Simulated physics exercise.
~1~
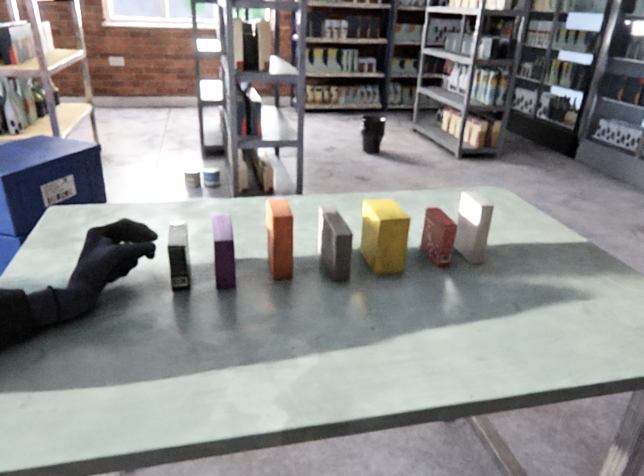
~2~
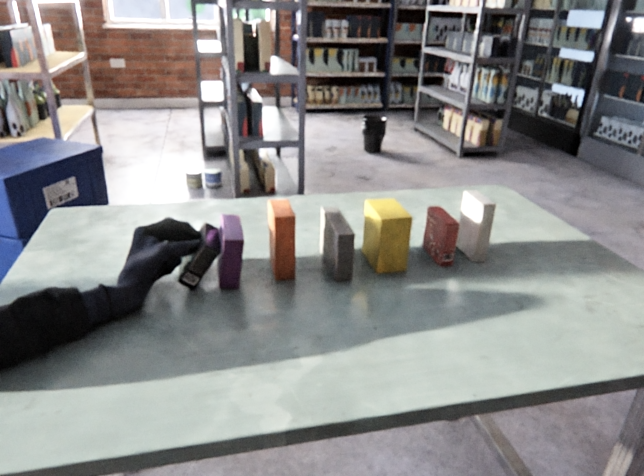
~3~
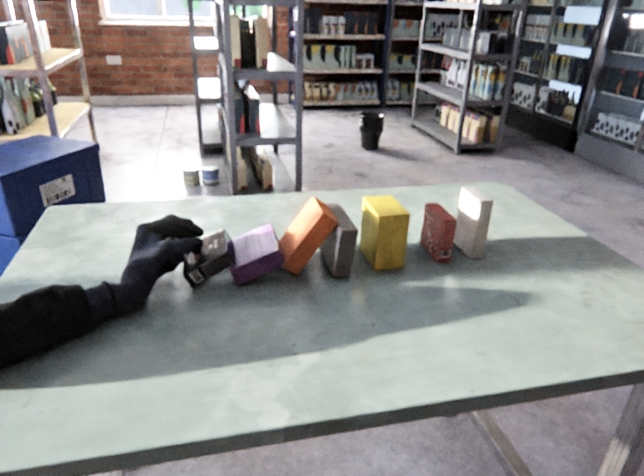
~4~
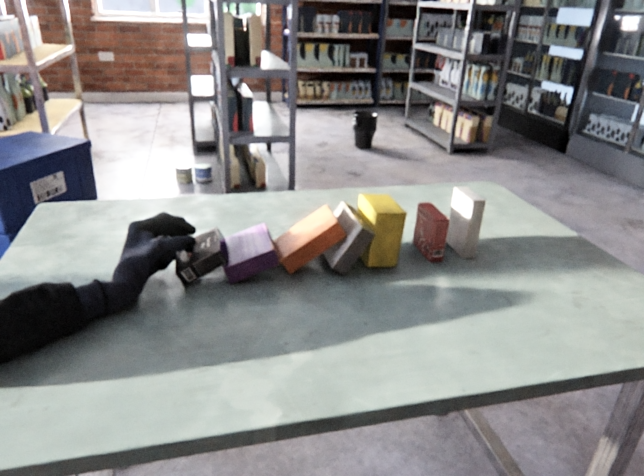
A black-gloved hand reaches in from the left over a pale green table in a room with metal shelves and a brick wall, seen from slightly above by a gently swaying camera. Seven upright pieces stand in a row, from left to right black, purple, orange, grey, yellow, red and white. The hand tips the black packet rightward against the purple block. The purple block topples onto the orange board, which leans over against the grey one. Finally the grey board tilts against the yellow block, while yellow, red and white remain standing and the hand stays by the black packet.
